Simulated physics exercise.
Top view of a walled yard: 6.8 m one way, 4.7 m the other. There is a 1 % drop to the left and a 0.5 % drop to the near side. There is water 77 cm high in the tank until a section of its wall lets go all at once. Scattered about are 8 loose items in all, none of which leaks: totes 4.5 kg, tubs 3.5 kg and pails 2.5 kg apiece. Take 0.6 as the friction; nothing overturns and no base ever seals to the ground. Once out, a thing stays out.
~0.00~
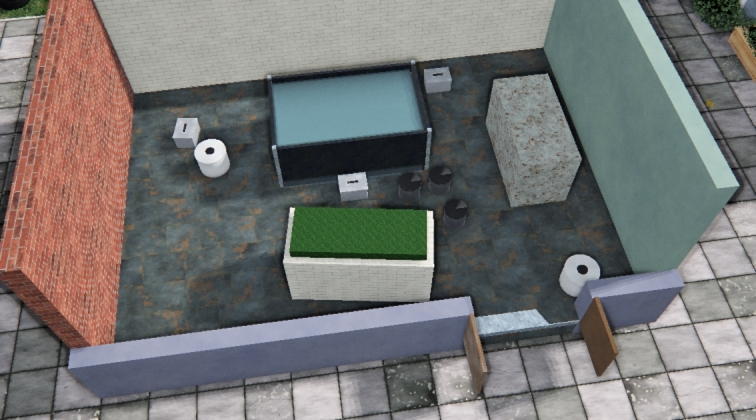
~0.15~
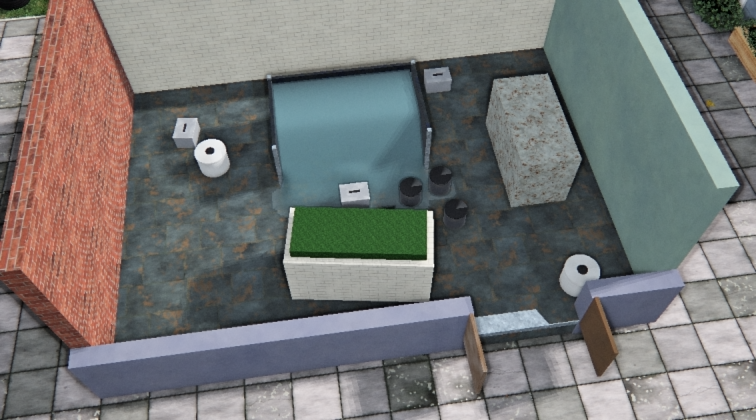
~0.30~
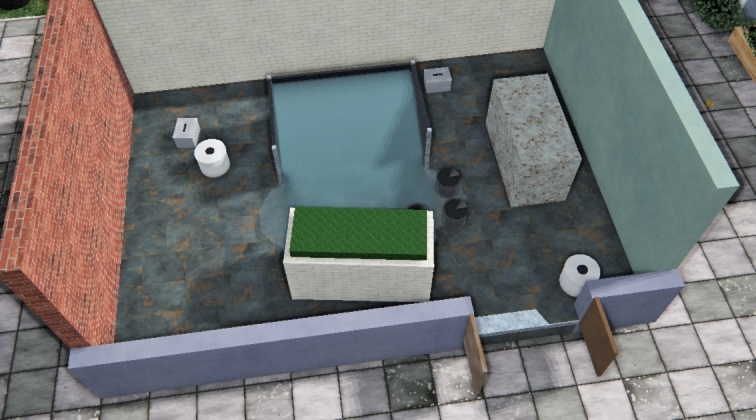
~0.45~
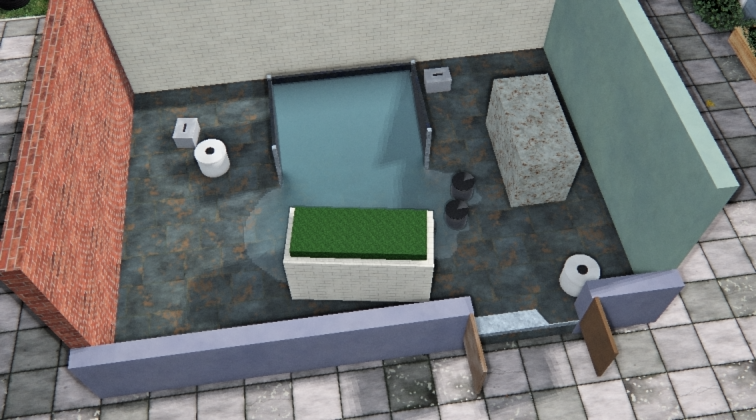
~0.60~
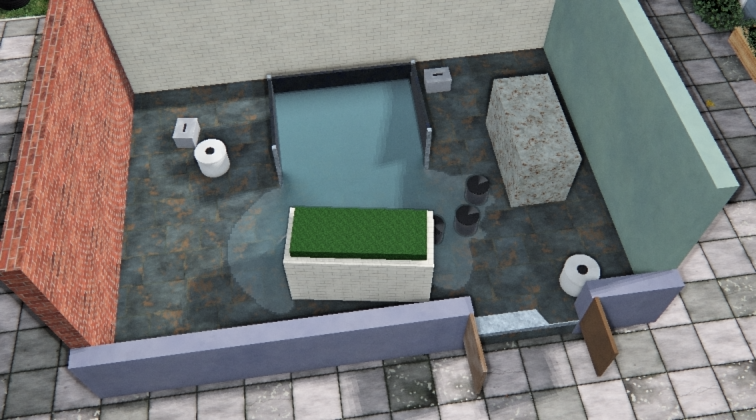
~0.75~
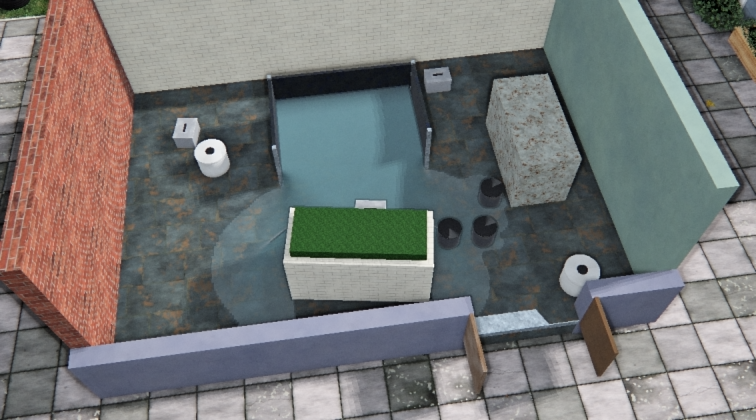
A walled yard with a dark, mottled floor is seen from above, with red brick on the left and a low lavender wall in front. A glass-sided tank of blue water stands behind a green-topped white block, with pale boxes, white rounded items, three dark pails and a speckled block around it. The tank's front opens and water spreads around the white block, carrying the pails rightward and nearer, while a pale box slips from view behind the block, then reappears.
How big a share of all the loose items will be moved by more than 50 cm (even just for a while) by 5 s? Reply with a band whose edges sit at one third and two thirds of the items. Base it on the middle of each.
Band: Two thirds or above.
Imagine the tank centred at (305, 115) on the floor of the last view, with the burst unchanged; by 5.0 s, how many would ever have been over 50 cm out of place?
That would give 7.
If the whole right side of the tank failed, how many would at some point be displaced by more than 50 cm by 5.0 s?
Then the count would be 3.
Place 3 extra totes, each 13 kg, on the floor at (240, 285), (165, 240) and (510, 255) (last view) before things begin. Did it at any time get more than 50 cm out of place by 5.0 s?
In the order asked: Farther than that, farther than that, farther than that.
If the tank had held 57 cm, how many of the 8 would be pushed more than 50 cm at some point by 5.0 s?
You'd get 5 in that case.
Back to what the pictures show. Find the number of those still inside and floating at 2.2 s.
3.
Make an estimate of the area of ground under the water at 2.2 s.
Some 19 m2.
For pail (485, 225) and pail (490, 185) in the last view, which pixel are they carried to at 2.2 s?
Roughly (602, 270), then roughly (472, 124).
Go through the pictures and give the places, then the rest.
In the first picture, a pail at (410, 182), on the bottom; a tote at (353, 182), on the bottom; water covers 2.7 m2; 0 of 8 have shifted.
In the second picture, a pail at (411, 187) rests on the ground, 9 cm from its start; a tote at (354, 192), on the bottom, 19 cm from its start; 3.9 m2 under water; 2 of 8 have shifted.
In the third picture, a pail at (418, 214) rests on the ground, 57 cm from its start; a tote is out of sight; 5.4 m2 under water; 3 of 8 have shifted.
In the fourth picture, a pail is out of sight; a tote is out of sight; 6.5 m2 under water; 3 of 8 have shifted.
In the fifth picture, a pail at (432, 225), afloat, 83 cm from its start; a tote is out of sight; water covers 7.6 m2; 4 of 8 have shifted.
In the sixth picture, a pail at (450, 228) floats, 99 cm from its start; a tote at (370, 210) floats, 81 cm from its start; 8.9 m2 under water; 4 of 8 have shifted.
After 1.1 s 4 of 8 are over 50 cm from their spots; 2 afloat.
After 2.2 s 5 of 8 are over 50 cm from their spots; 3 afloat.
After 3.5 s 5 of 8 are over 50 cm from their spots; 1 afloat.
After 5.0 s 7 of 8 are over 50 cm from their spots, and 7 have been at some point; 1 afloat.
